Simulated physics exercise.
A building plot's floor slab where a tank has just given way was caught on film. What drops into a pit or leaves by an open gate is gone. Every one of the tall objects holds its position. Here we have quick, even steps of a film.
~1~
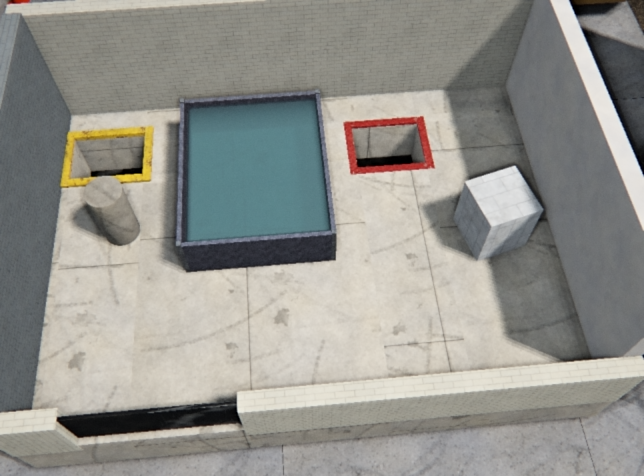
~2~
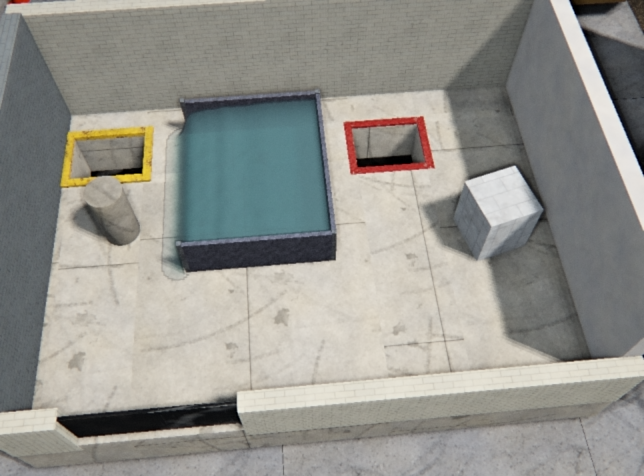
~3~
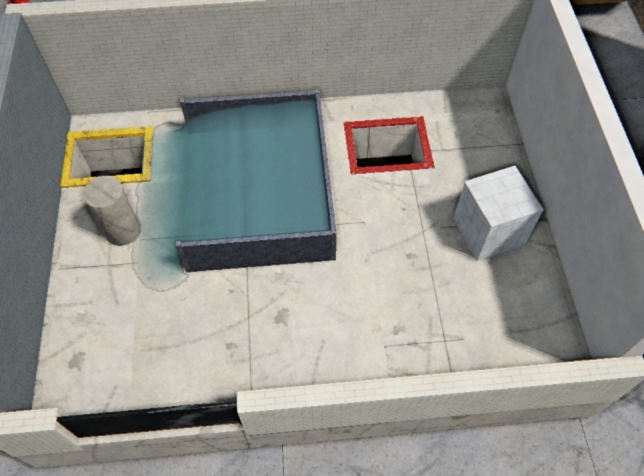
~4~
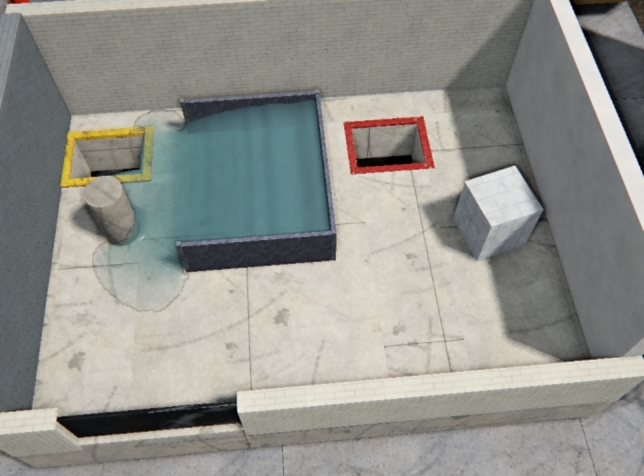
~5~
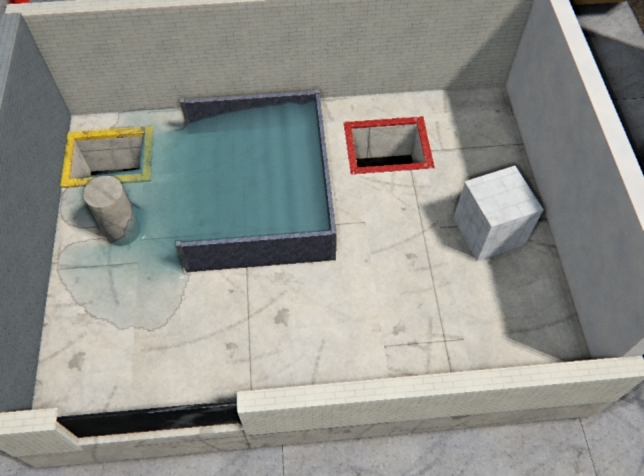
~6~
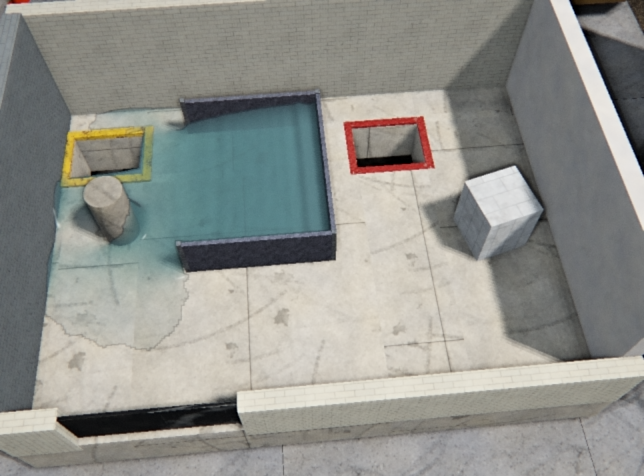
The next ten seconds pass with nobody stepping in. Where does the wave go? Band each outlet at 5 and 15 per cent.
As I see it, the gate is likely to claim a small share beneath five per cent, the red pit is likely to claim a small share beneath five per cent, the yellow pit is likely to claim a large share past fifteen per cent.
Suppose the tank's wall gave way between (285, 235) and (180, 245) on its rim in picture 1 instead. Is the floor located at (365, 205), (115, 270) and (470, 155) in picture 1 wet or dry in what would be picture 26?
Unsoaked, then soaked, then unsoaked.
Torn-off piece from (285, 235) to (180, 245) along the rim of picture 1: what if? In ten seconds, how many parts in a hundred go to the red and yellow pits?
Red 8 %, yellow 15 %.
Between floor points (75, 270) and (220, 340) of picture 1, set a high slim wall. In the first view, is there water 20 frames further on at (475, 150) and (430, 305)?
Spared, then submerged.
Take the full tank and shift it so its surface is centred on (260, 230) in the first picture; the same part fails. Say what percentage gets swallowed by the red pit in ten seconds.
Share in the red pit - 6 in a hundred.
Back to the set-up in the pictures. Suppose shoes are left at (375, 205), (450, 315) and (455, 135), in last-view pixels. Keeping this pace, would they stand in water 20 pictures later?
Spared, spared, spared.
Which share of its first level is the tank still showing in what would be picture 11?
By my count, 52 per cent.
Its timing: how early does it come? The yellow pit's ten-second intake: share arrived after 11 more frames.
About 55 %.
A moment on, water covers 25 % of the floor; the gate 0 %, the red pit 0 %, the yellow pit 11 %.
Next, water covers 30 % of the floor; the gate 0 %, the red pit 0 %, the yellow pit 22 %.
Then, water covers 50 % of the floor; the gate 0 %, the red pit 0 %, the yellow pit 32 %.
Later, water covers 80 % of the floor; the gate 0 %, the red pit 0 %, the yellow pit 39 %.
In the end, water covers 95 % of the floor; the gate 0 %, the red pit 2 %, the yellow pit 41 %.
